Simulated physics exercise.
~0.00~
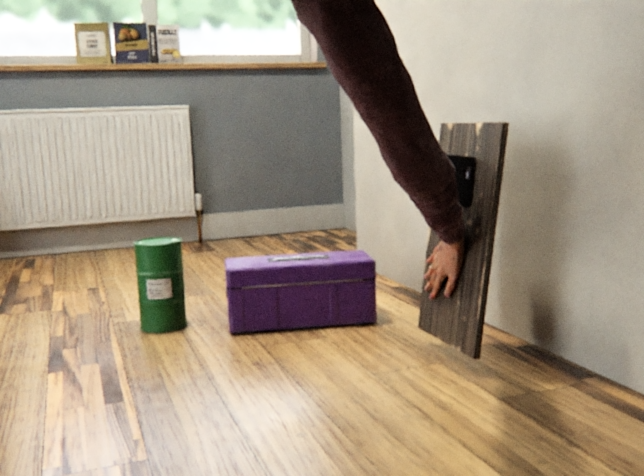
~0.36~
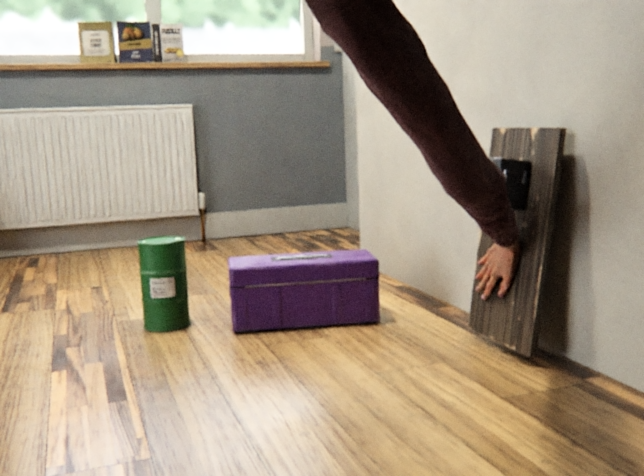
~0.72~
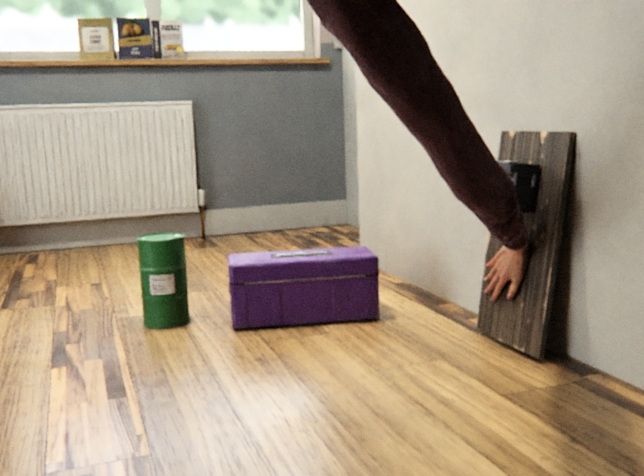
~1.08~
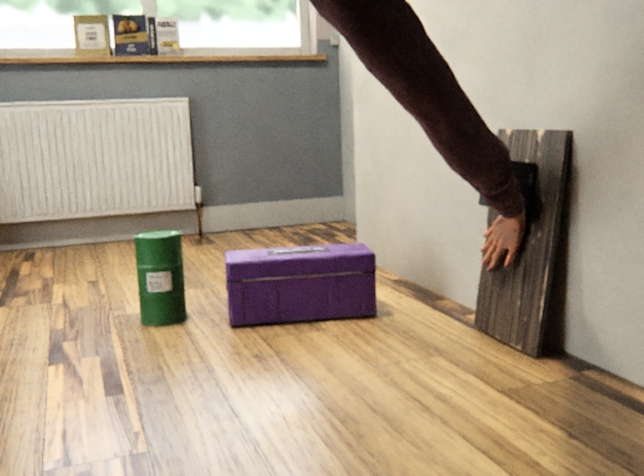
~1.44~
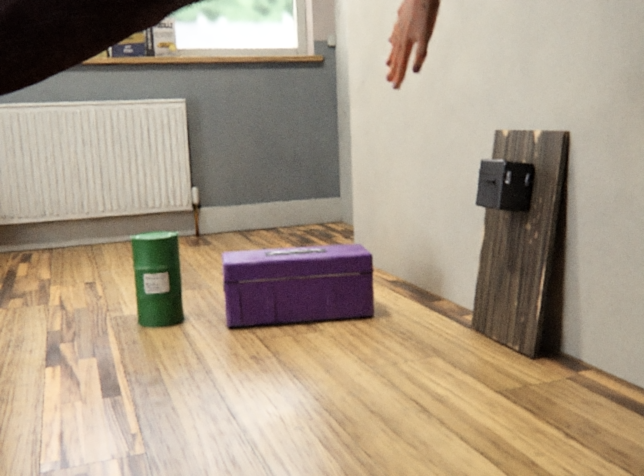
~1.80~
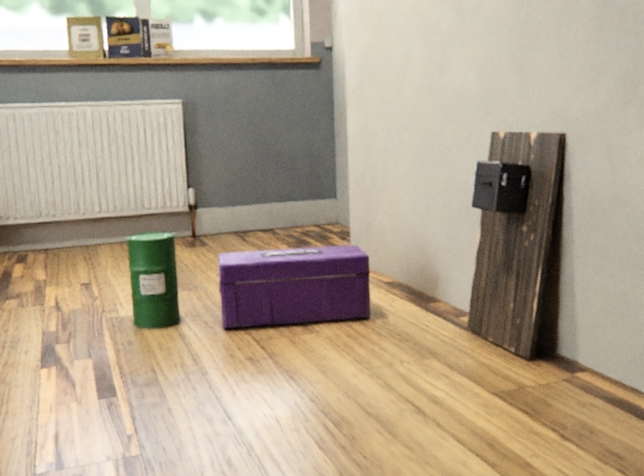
Room with wooden floor, a hand leaning a dark board against the wall beyond a purple toolbox, withdrawing, the board staying up.
